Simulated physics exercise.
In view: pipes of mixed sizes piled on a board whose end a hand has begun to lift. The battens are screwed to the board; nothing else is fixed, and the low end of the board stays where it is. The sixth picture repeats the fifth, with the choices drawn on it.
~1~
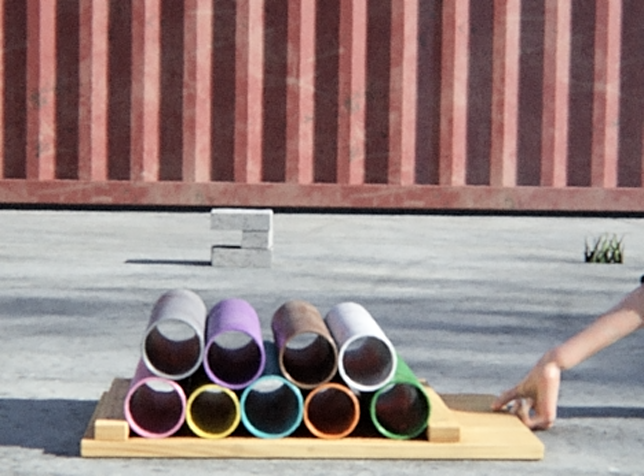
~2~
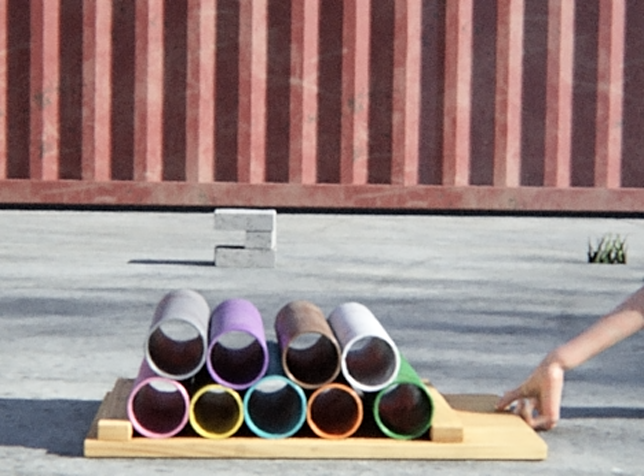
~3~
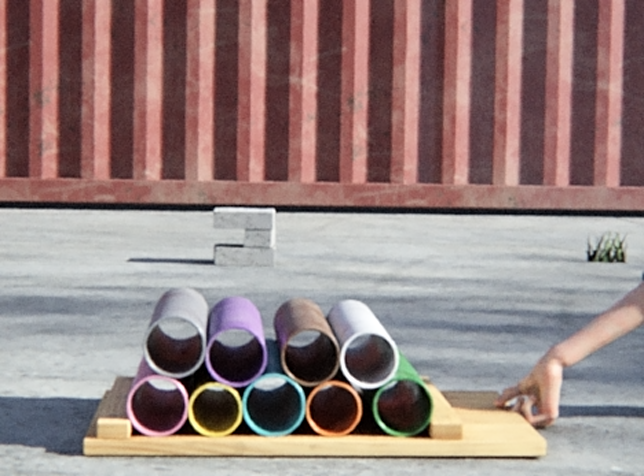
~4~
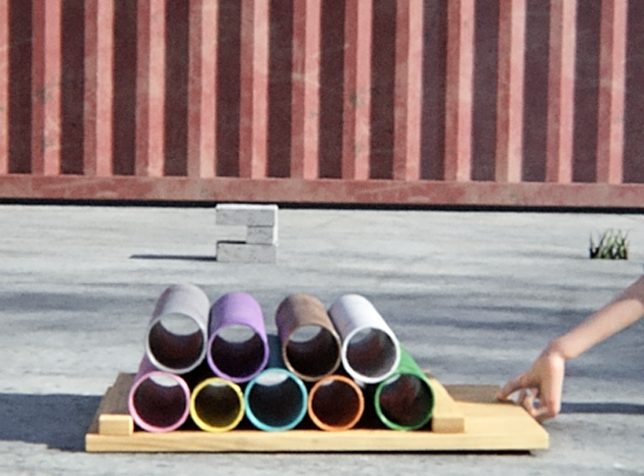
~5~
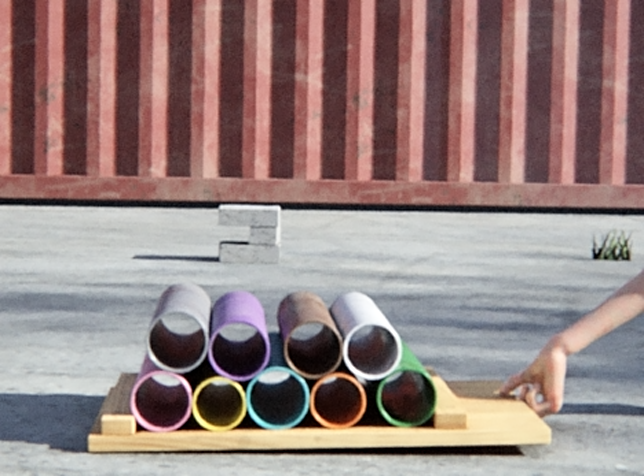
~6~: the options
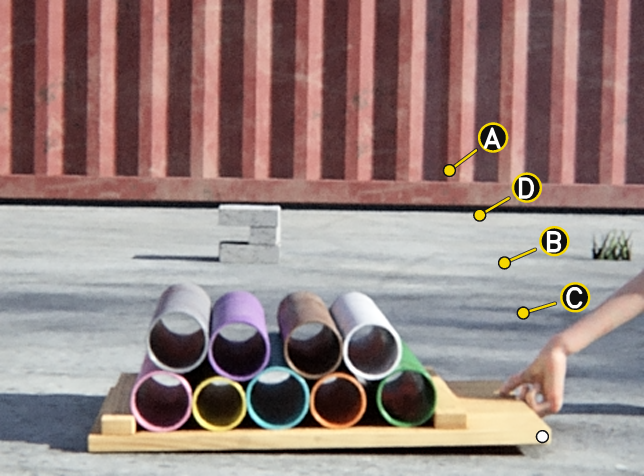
The clip opens on nine colourful pipes stacked in two rows on a wooden board outdoors, with a hand at its right end and a ribbed red wall behind. The hand raises that end very slightly, and the pipes keep their arrangement on the board throughout.
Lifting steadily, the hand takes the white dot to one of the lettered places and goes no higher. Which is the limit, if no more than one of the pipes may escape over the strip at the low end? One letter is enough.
Lift it to C and no more.
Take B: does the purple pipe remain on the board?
No, with B.
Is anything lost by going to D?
Yes.
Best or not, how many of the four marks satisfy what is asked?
The number is one.
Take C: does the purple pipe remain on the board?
Yes, with C.
On the marked copy, A at (450, 170); B at (505, 263); C at (523, 313); D at (480, 215); the white dot at (543, 437).
Following C. Soon after the start, board at 13°.
Later, board at 18°.
In the end, board at 18°, one over the low batten (grey).
As for the rest, A four over the low batten (purple, brown, grey, white); B four over the low batten (purple, brown, grey, white); D four over the low batten (purple, brown, grey, white).
